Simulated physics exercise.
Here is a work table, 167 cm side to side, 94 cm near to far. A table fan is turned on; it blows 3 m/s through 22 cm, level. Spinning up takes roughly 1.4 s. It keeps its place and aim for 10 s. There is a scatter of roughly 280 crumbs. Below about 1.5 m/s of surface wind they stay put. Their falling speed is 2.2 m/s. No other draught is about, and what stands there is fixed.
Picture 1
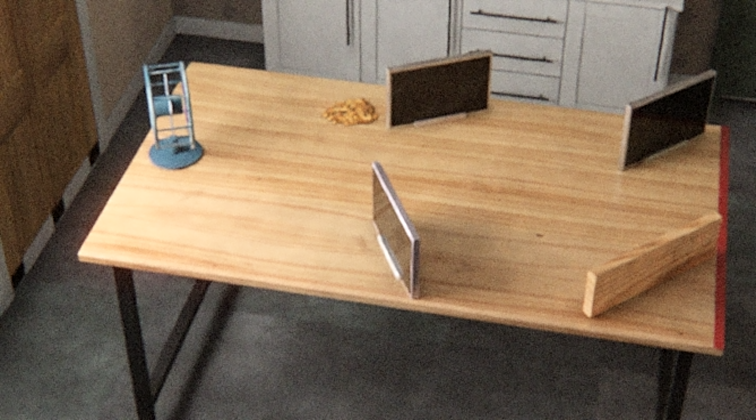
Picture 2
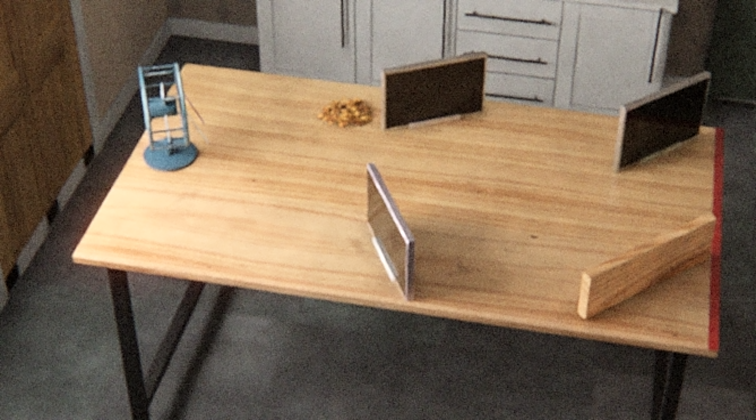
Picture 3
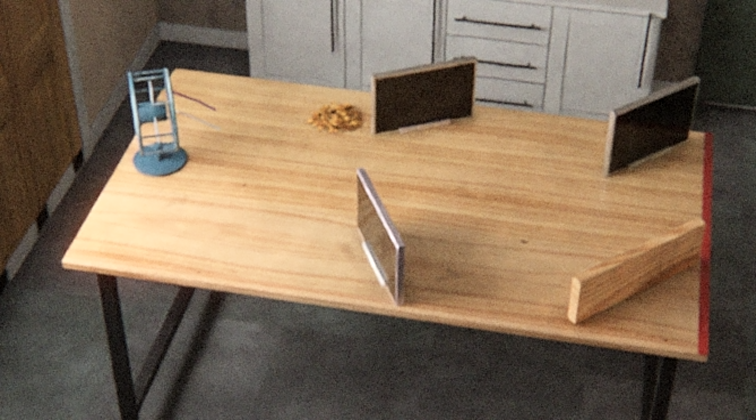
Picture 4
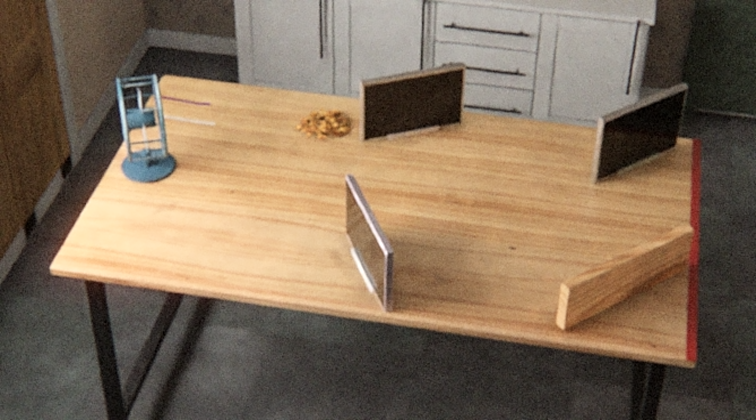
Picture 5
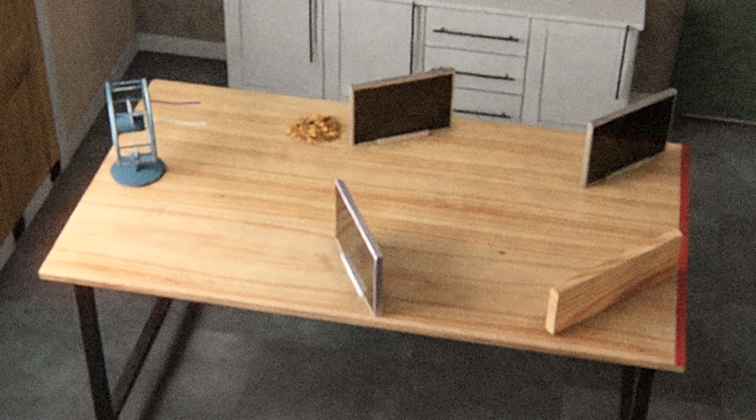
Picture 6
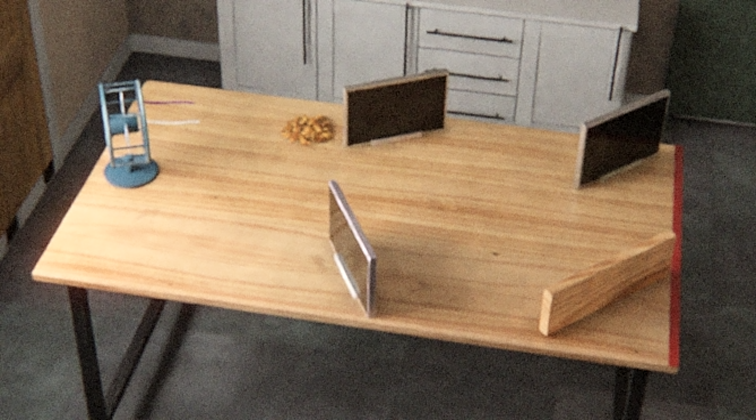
A wooden table with a blue fan, crumbs and upright laptops drifts slightly left in view.
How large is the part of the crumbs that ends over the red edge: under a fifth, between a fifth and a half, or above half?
The share over the red edge is not even a fifth.
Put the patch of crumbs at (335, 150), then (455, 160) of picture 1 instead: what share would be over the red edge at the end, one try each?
In that order: 0 %, 0 %.
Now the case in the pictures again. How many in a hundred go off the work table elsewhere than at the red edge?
About 80 %.
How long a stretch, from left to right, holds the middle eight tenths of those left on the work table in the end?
About 10 cm.
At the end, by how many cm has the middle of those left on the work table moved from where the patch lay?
About 5 cm.
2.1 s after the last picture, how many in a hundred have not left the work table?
About 40 %.
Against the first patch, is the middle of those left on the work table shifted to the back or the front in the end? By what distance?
To the back, by about 5 cm.
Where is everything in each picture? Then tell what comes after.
In the first frame, the middle of the crumbs is near (352, 113), none has stirred yet and the mouth of the table fan is at (170, 105).
In the second frame, the middle of the crumbs is near (347, 114), none has stirred yet and the red edge is centred on (722, 229).
In the third frame, the middle of the crumbs is near (337, 119), none has stirred yet, the top of a laptop is at (425, 66) and the top of a laptop is at (380, 206).
In the fourth frame, the middle of the crumbs is near (325, 125) and none has stirred yet.
In the fifth frame, the middle of the crumbs is near (315, 130) and none has stirred yet.
In the sixth frame, the middle of the crumbs is near (310, 131) and about 1 % have left their places.
Then, 0.9 s after the last picture, 77 % are on the move or not yet settled, 0 % are over the red edge; the middle of those still in play is near (320, 130).
Then, 2.1 s after the last picture, 44 % are on the move or not yet settled, 0 % are over the red edge; the middle of those still in play is near (316, 124).
Then, 4.4 s after the last picture, 22 % are on the move or not yet settled, 0 % are over the red edge; the middle of those still in play is near (312, 123).
Then, 8.9 s after the last picture, at the end, 0 % are over the red edge; the middle of those still in play is near (313, 121).
